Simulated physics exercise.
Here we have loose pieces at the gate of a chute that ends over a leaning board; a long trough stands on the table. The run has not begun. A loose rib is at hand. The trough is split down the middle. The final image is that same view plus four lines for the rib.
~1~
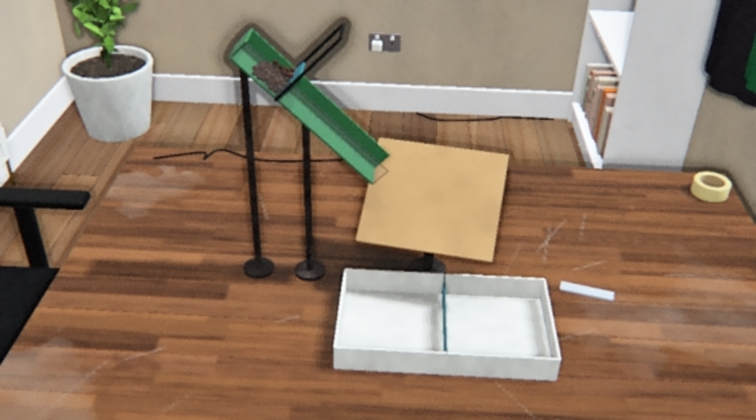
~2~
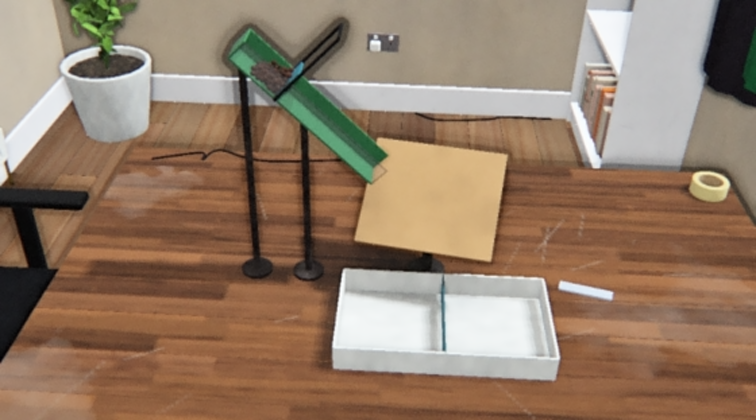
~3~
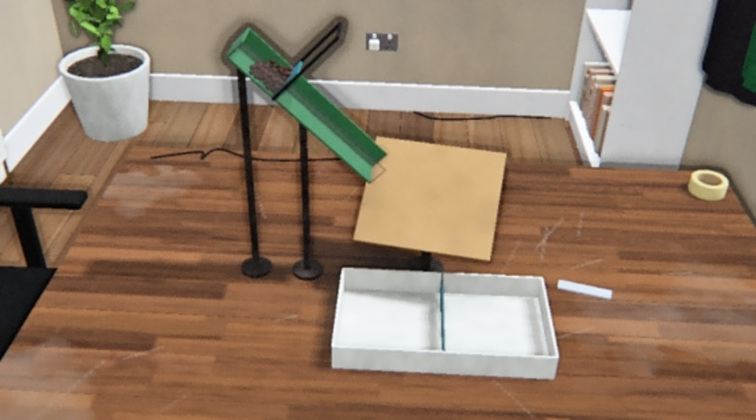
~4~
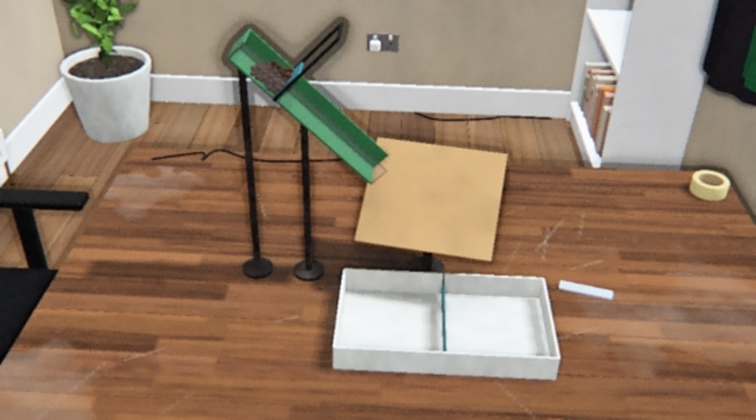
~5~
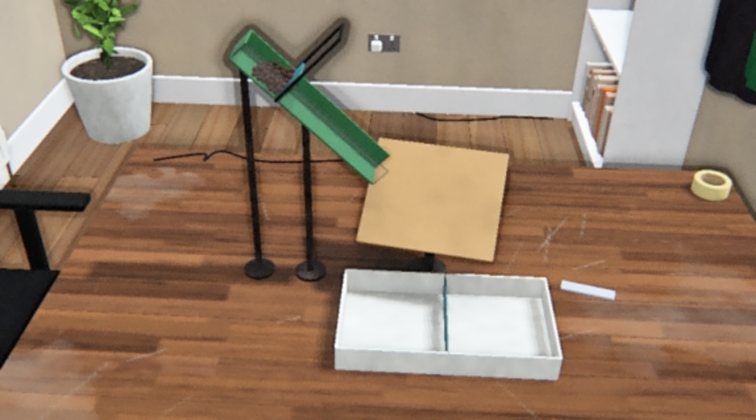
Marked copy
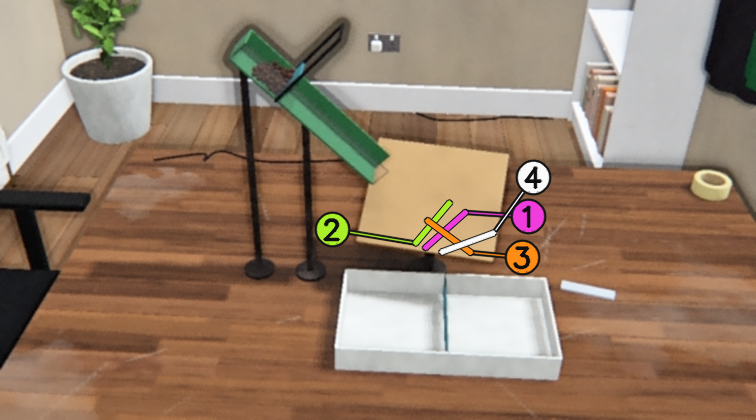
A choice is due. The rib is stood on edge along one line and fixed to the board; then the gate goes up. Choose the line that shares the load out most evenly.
The best line is 3.
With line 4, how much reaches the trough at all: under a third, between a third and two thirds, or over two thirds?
Line 4 gives over two thirds.
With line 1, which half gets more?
More lands on the left.
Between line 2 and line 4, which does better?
Here it is line 4.
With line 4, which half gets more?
The left half.
On the marked copy, line 1 from (465, 212) to (425, 247); line 2 from (449, 202) to (415, 243); line 3 from (427, 220) to (470, 252); line 4 from (493, 233) to (441, 251).
For line 1, of what is caught, nearly all in the left half, a small part in the right.
For line 2, of what is caught, nearly all in the left half, a small part in the right.
For line 3, of what is caught, about half in the left half, about half in the right.
For line 4, of what is caught, most in the left half, about a quarter in the right.
